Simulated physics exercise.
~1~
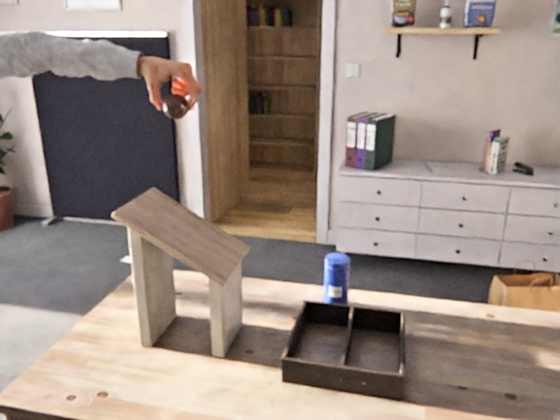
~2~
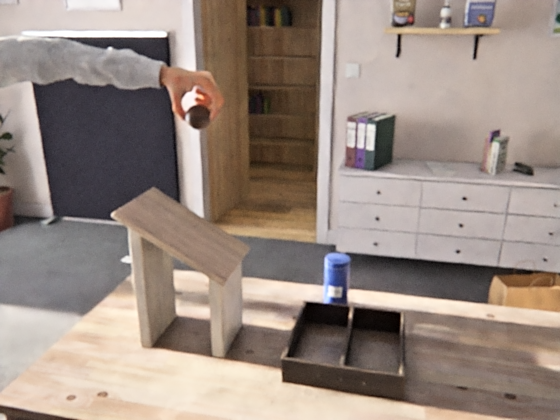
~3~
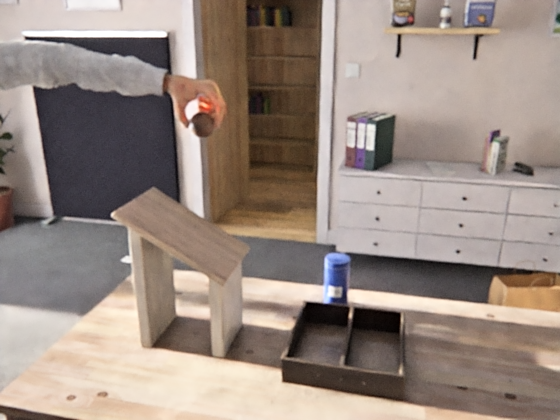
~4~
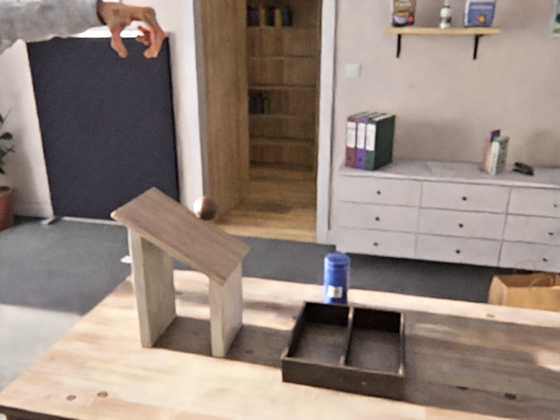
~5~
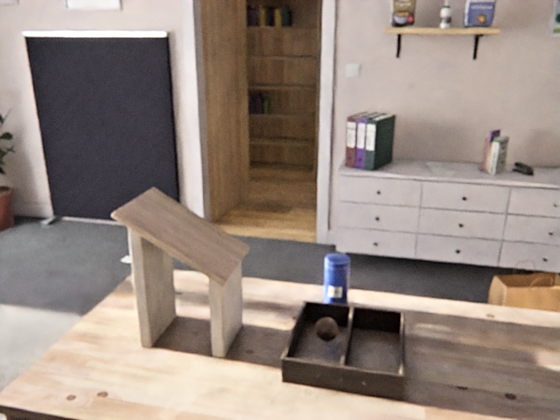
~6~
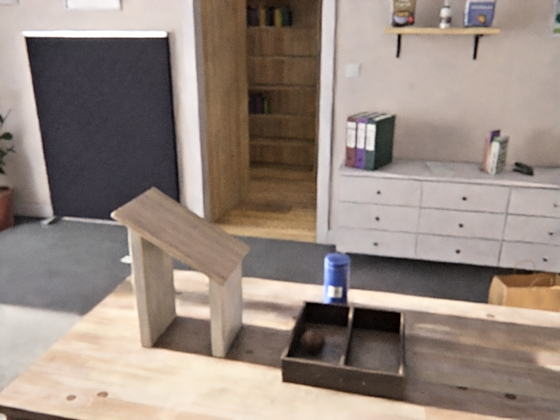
A hand held a brown ball above a slanted wooden board on a table and let it go, then drew back. The ball dropped onto the board, went off to the right and settled in the nearer bay of the dark tray, in front of the blue jar.
